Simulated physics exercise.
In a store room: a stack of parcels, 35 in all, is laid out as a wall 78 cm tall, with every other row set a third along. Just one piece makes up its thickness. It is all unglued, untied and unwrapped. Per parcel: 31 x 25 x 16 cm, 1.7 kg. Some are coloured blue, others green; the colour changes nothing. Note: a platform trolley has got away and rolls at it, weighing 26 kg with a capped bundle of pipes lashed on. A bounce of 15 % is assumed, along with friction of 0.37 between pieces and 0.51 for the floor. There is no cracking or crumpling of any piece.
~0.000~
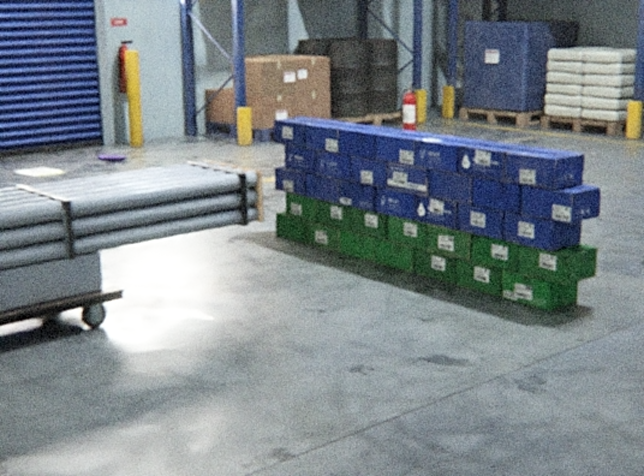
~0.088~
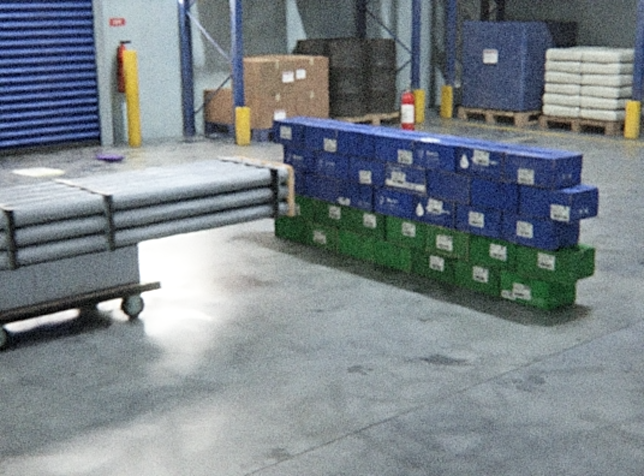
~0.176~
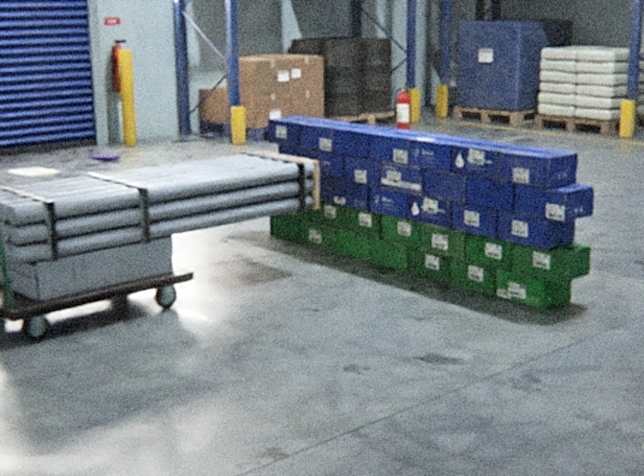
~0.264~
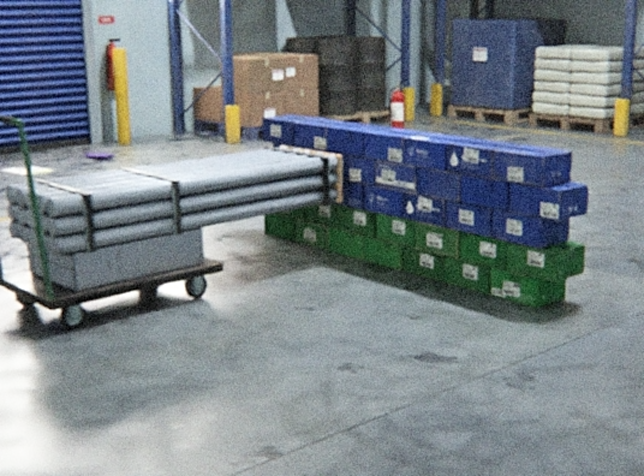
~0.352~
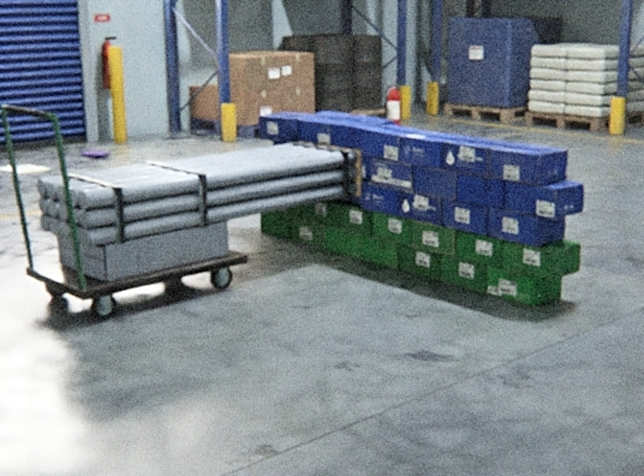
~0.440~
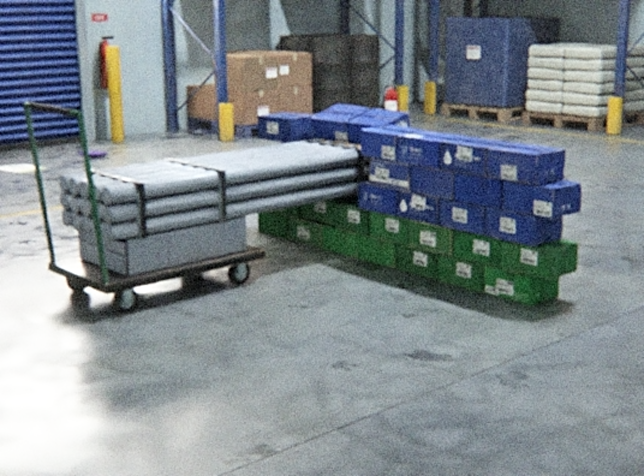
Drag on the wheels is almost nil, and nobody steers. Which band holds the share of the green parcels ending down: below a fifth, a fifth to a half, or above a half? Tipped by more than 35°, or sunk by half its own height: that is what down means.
Below a fifth.
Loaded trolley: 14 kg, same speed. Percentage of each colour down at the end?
The split would be green 0, then blue 40 per cent.
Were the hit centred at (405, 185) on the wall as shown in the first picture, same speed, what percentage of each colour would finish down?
Green 0 %, blue 50 %.
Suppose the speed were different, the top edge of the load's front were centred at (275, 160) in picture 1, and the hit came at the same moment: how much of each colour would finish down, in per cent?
Down at the end: Green 0 per cent, blue 40 per cent.
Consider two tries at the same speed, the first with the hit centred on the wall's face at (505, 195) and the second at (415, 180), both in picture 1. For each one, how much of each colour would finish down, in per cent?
First try then second: Green 0 and 0, blue 40 and 40 per cent.
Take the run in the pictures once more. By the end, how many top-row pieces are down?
From the top row, the count is 3.
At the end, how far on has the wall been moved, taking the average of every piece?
Mean shift: Around 25 cm.
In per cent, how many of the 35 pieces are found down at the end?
I'd put it at roughly 25 per cent of them.
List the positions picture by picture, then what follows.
In the first frame (pixels give the middle of a visible side; the camera pans a little), load (254, 188) 80 cm short of the wall; top green parcel (494, 253); top blue parcel (529, 171); none has stirred.
Load (285, 183) 58 cm short of the wall; top green parcel (492, 253), in the second frame.
Load (311, 177) 35 cm short of the wall; top green parcel (488, 252), in the third frame.
Load (334, 171) 13 cm short of the wall; top green parcel (482, 251), in the fourth frame.
Load (354, 165) 6 cm into the wall's line; top green parcel (478, 249); steepest lean 7°, the parcel at (313, 133); movement in 7 of them, in the fifth frame.
Load (369, 162) 20 cm into the wall's line; top green parcel (475, 249); top blue parcel (511, 167); steepest lean 17°, the parcel at (330, 131); movement in 9 of them, in the sixth frame.
After 0.56 s, load 38 cm past the wall's line, still rolling; none of the 14 green parcels down (4 of 35 in all colours); top green parcel unmoved.
After 0.82 s, load 77 cm past the wall's line, still rolling; none of the 14 green parcels down (8 of 35 in all colours); top green parcel unmoved.
After 1.14 s, load 1.05 m past the wall's line, still rolling; none of the 14 green parcels down (8 of 35 in all colours); top green parcel unmoved.
In the end (2.0 s), load 1.06 m past the wall's line, stopped; none of the 14 green parcels down (8 of 35 in all colours); top green parcel unmoved; top blue parcel unmoved. That is 0 per cent. From the last view, middles, top green parcel near (490, 245), top blue parcel near (526, 164).
